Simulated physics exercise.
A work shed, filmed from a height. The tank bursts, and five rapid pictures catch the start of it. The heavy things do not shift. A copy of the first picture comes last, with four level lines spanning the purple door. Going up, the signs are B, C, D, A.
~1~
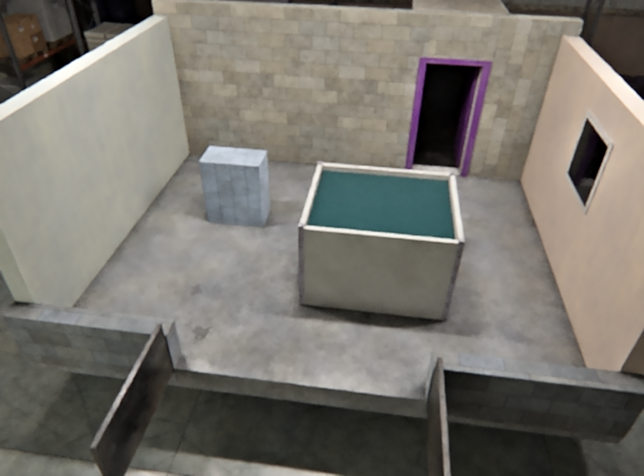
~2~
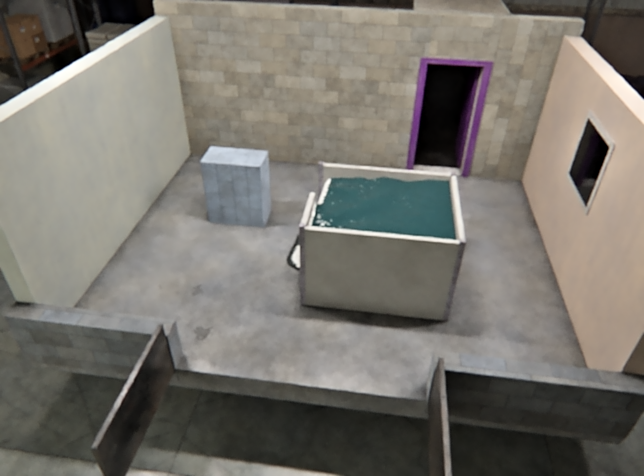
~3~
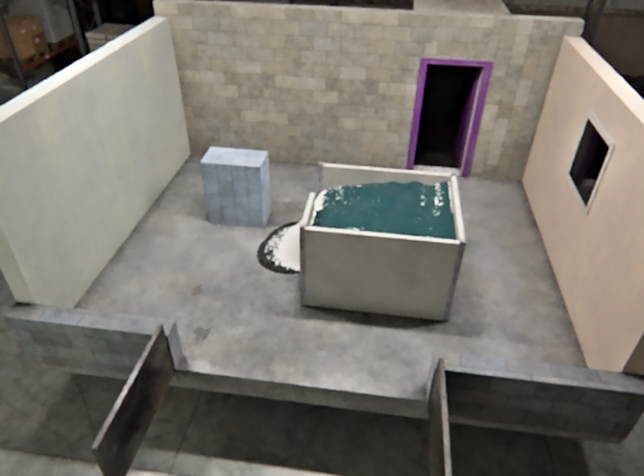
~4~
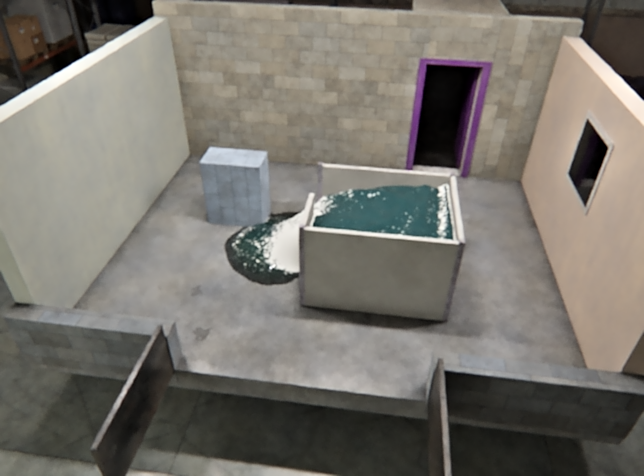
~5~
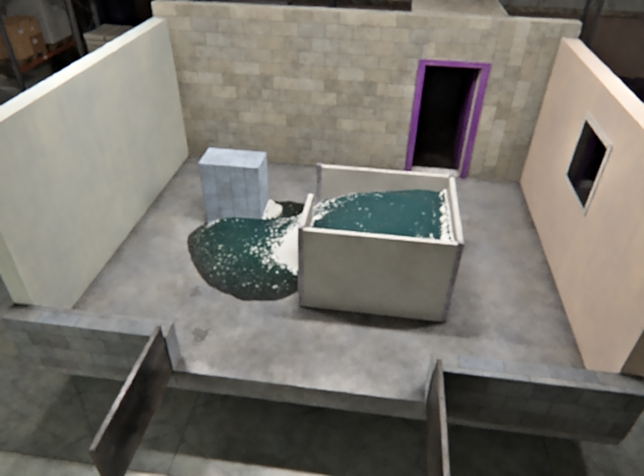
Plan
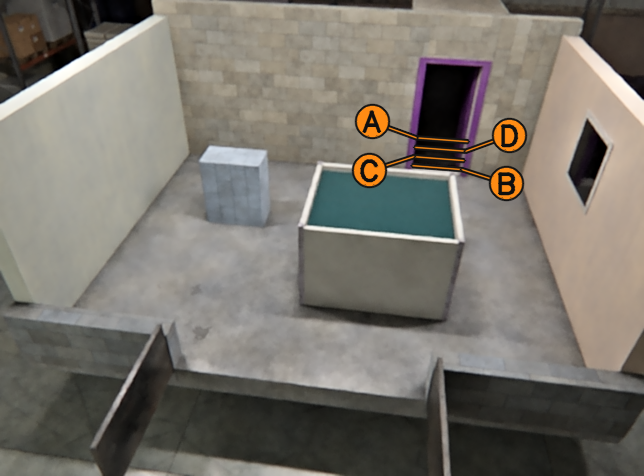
A roofless work shed with a grey floor is seen from a height by a still camera. A pale tank of dark green water stands right of centre, with a grey block to its left, a purple-framed doorway behind and a window in the pinkish right wall. The tank's left side lowers, and water pours out leftward, foaming white and spreading across the floor to the block.
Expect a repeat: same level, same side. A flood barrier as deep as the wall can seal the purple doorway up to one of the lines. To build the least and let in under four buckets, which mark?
That is line B.
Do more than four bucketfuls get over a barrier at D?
No, that is safe.
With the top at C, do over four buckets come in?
No, that is safe.
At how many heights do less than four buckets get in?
All of them.
In orange, A at (442, 139); B at (437, 167); C at (438, 158); D at (440, 149); from the bottom up B, C, D, A.
Choosing A, nothing gets over.
Choosing B, a splash gets over, under a bucket.
Choosing C, nothing gets over.
Choosing D, nothing gets over.
